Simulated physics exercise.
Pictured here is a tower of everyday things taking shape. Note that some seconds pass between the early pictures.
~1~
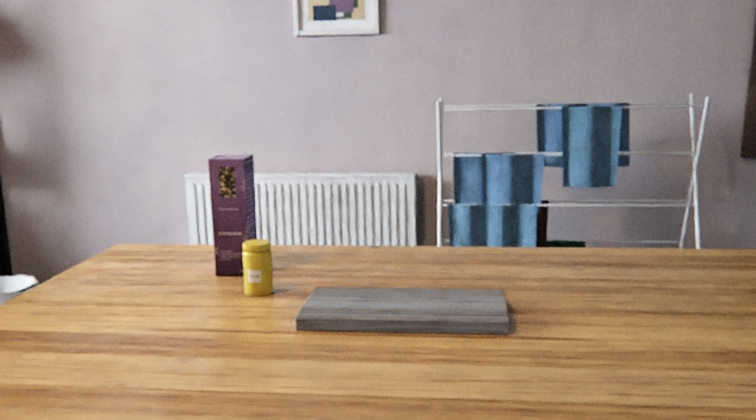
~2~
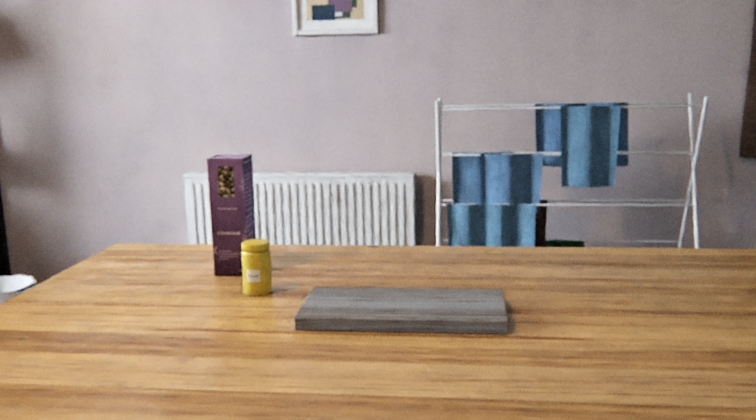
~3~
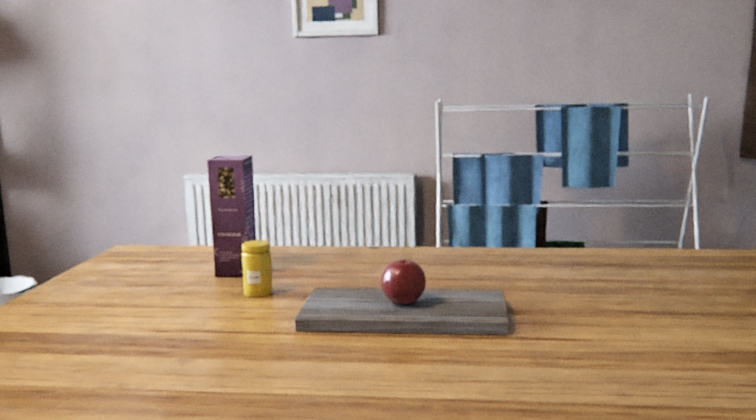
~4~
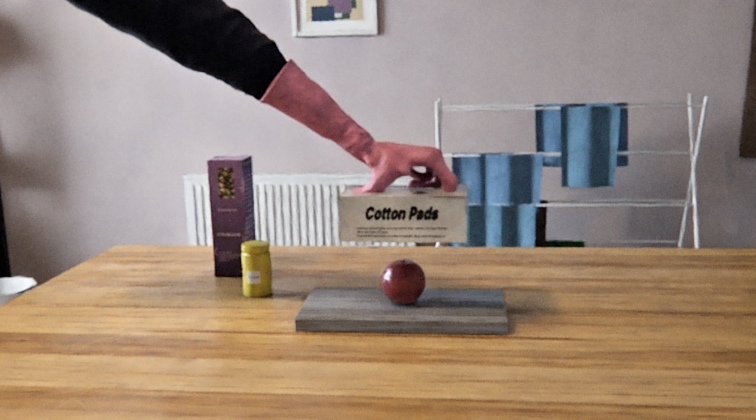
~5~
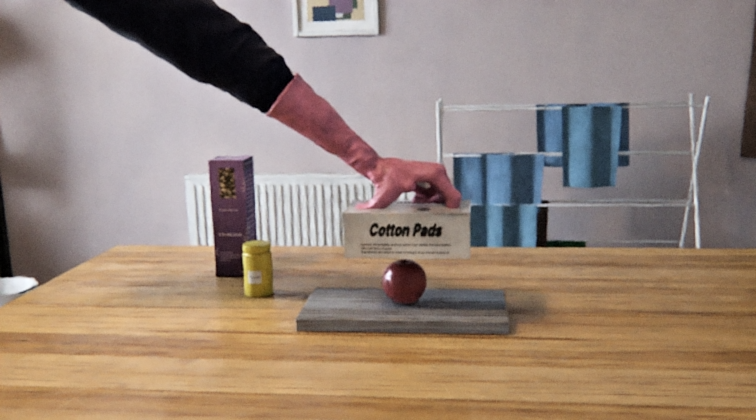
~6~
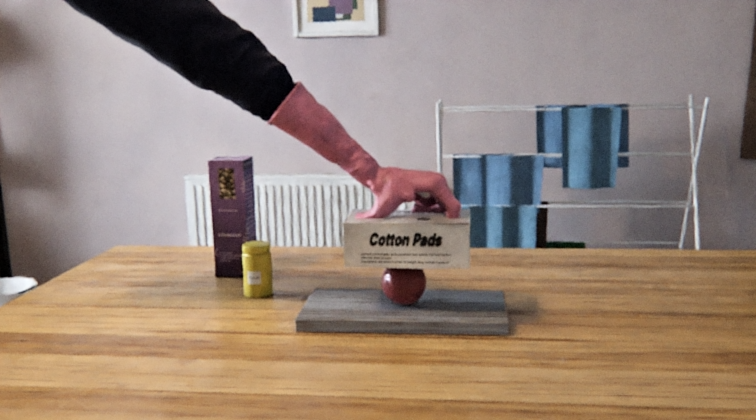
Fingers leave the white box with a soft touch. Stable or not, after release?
It is going to shed something.
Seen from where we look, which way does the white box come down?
Direction of travel: Rightward.
Then, 0.40 s past the last view, white box rocked 41° from its first pose near (429, 244).
Then, 0.70 s past the last view, white box rocked 57° from its first pose near (444, 243).
Then, 1.00 s past the last view, white box rocked 42° from its first pose near (446, 249); red apple displaced a little.
Then, 1.90 s past the last view, white box rocked 41° from its first pose near (447, 249); red apple displaced a little.
Finally, down or leaning hard in the pile, white box; the other 4 still in place. Final places as the last picture's camera would see them, white box near (447, 249). The pile loses its balance.
